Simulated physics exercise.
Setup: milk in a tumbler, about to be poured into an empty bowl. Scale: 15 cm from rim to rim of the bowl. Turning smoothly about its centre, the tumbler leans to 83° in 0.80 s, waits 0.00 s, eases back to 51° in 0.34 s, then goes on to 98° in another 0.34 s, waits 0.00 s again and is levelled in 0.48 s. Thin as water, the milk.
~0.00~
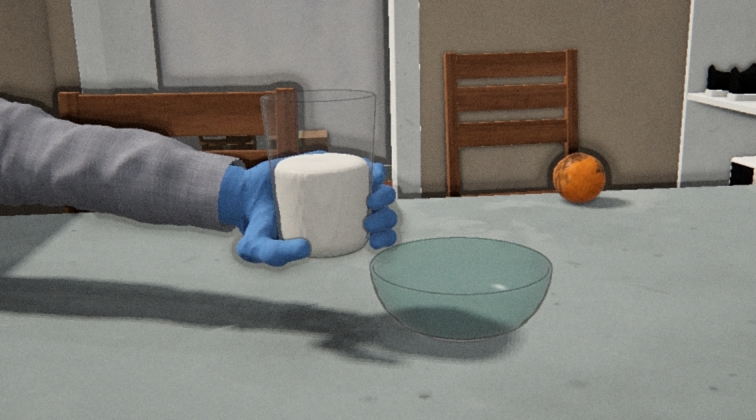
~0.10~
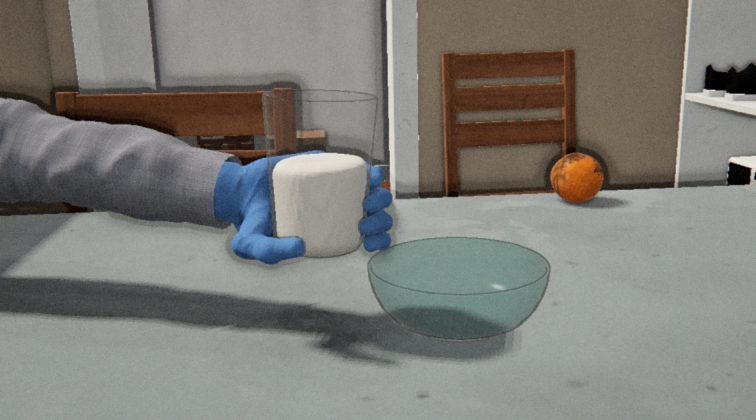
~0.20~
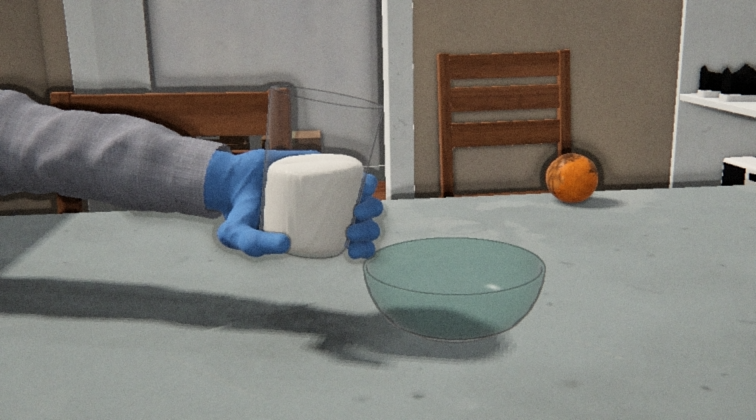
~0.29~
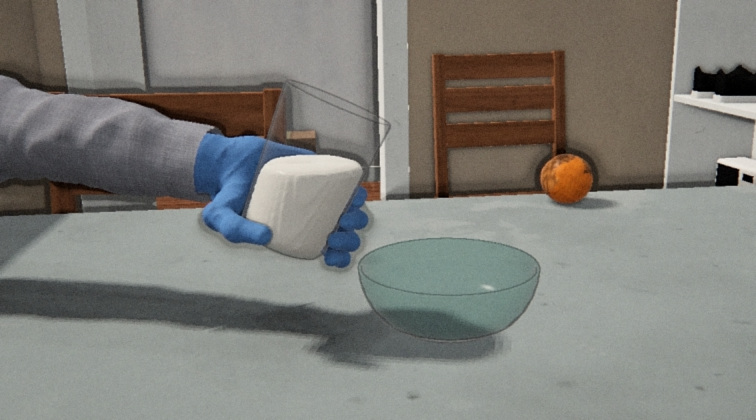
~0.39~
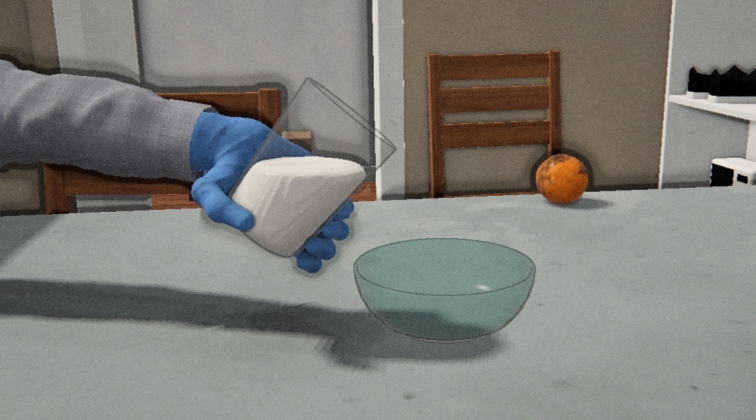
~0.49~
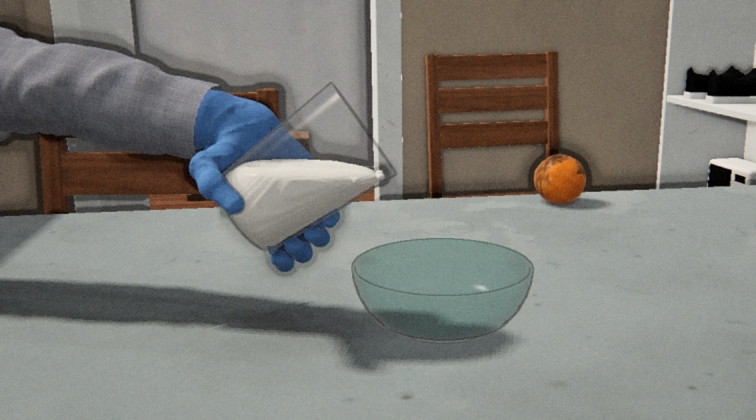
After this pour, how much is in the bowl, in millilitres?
I would say roughly 230 ml ends up there.
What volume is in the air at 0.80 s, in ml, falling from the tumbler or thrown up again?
It comes to about 50 ml.
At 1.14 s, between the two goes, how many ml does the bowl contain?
Roughly 130 ml.
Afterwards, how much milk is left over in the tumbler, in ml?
About 50 ml.
By 0.80 s the tilt is 83° and the bowl has 40 ml, the tumbler 220 ml, and 0 ml is on the table.
By 1.14 s the tilt is 51° and the bowl has 130 ml, the tumbler 145 ml, and 20 ml is on the table.
By 1.48 s the tilt is 98° and the bowl has 140 ml, the tumbler 120 ml, and 30 ml is on the table.
By 1.82 s the tilt is 18° and the bowl has 220 ml, the tumbler 50 ml, and 30 ml is on the table.
At rest the bowl has 230 ml, the tumbler 50 ml, and 30 ml is on the table.
